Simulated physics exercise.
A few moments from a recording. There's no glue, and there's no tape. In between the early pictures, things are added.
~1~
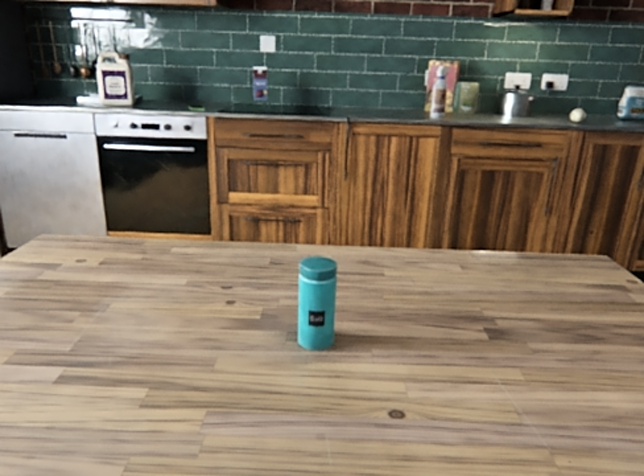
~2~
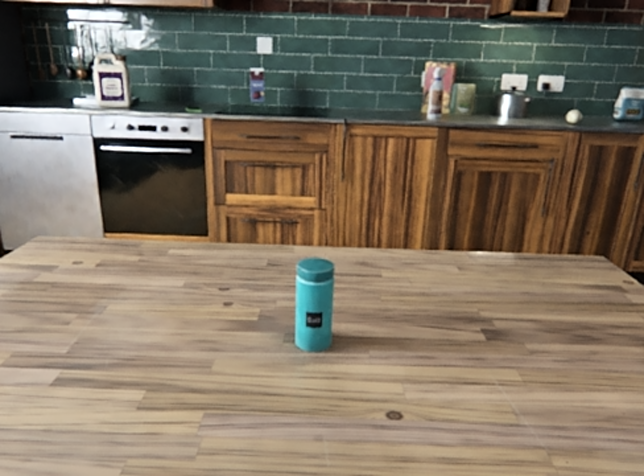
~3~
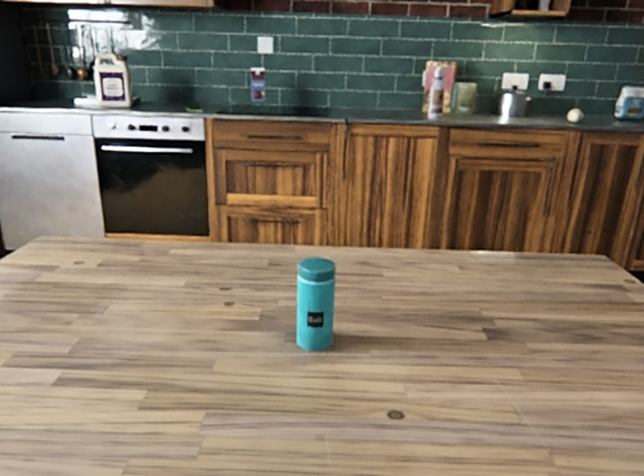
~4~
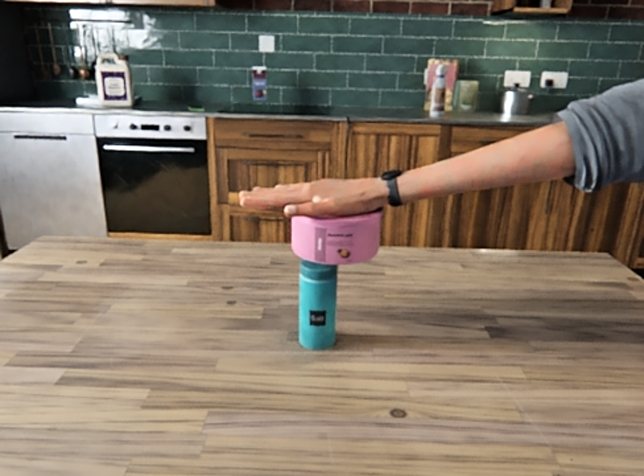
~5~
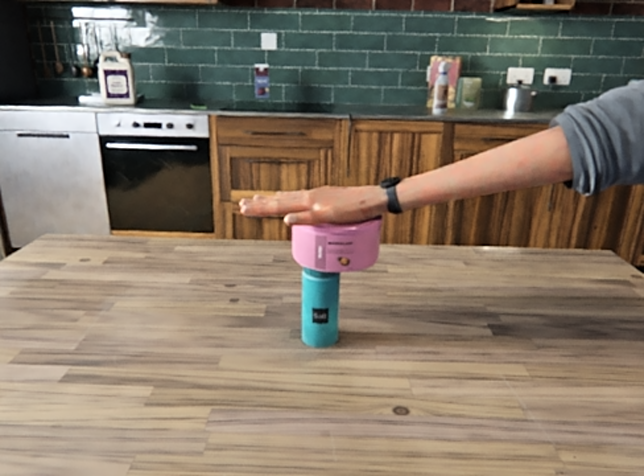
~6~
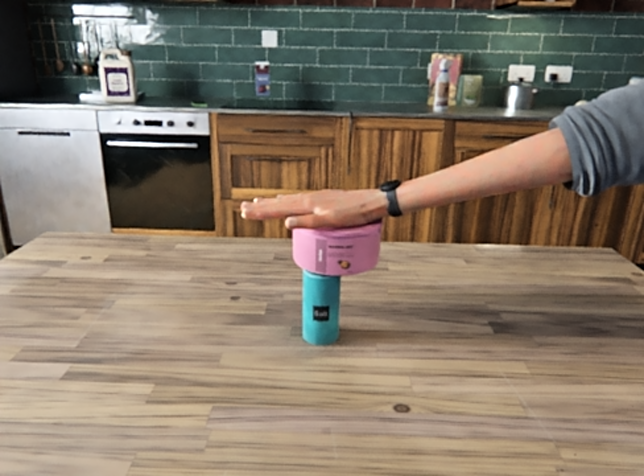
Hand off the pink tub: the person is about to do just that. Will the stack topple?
No, it stays up.
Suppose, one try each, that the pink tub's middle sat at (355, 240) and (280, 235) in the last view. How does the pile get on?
On the first go it collapses, and on the second it collapses.
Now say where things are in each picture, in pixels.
In the first frame, the last thing is not in view yet; turquoise jar (317, 303).
In the second frame, the last thing is not in view yet; turquoise jar (315, 305).
In the third frame, the last thing is not in view yet; turquoise jar (316, 304).
In the fourth frame, on its way; pink tub (336, 228); turquoise jar (318, 303).
In the fifth frame, on its way; pink tub (336, 235); turquoise jar (321, 301).
In the sixth frame, set down, still held; pink tub (337, 238); turquoise jar (322, 298).
Then, 0.20 s past the last view, nothing moves.
Then, 0.60 s past the last view, pink tub resting near (337, 238).
Finally, both still in place. Final places as the last picture's camera would see them, pink tub near (337, 238). The pile stays up.
